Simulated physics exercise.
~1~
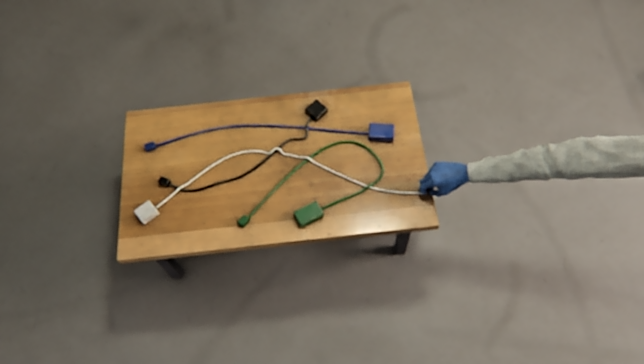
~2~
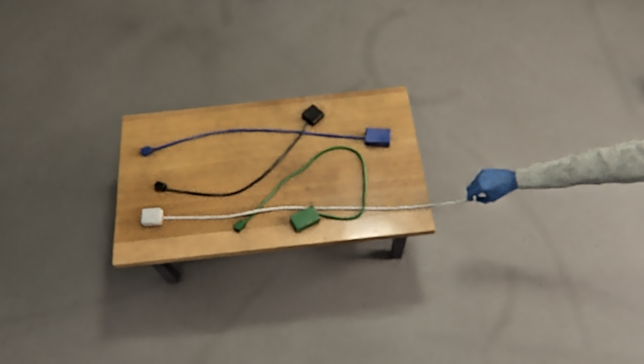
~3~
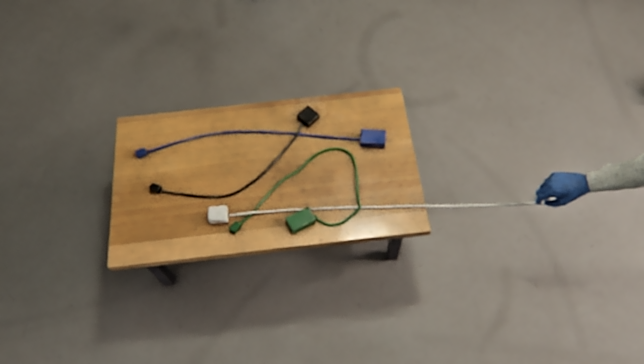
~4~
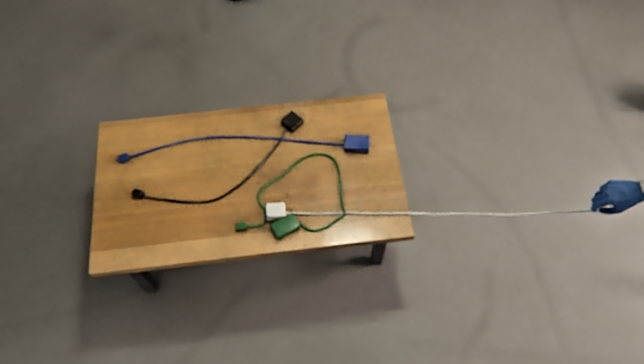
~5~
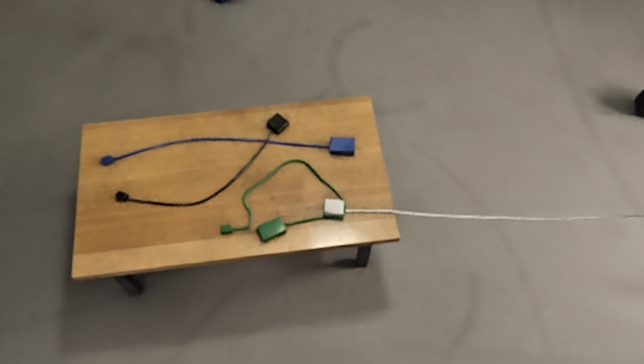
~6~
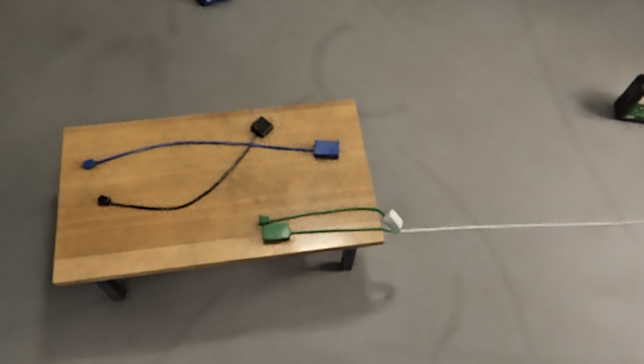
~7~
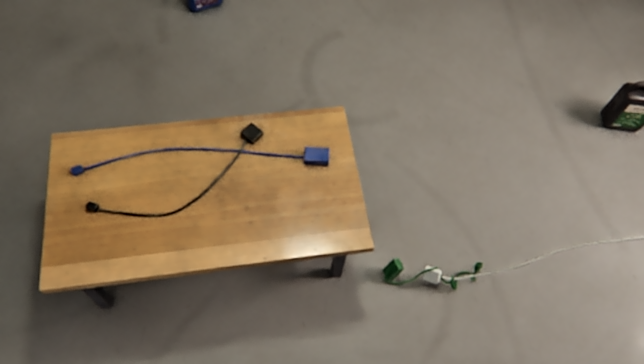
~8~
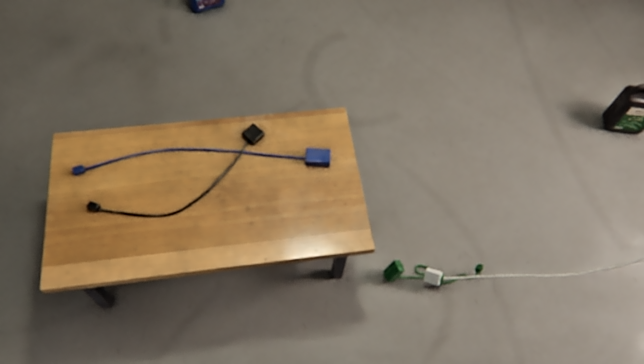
A white lead is pulled to the right by a blue-gloved hand across a wooden table, seen from above on a grey floor. Blue and black leads cross toward the back, while a looped green lead lies under the white one near the front. The white lead straightens, and its white block charger slides along the near side, reaching the green loop as the hand leaves view. The charger catches the loop and draws it over the right edge. White and green leads drop to the floor with their chargers, while the blue and black ones remain on the table.
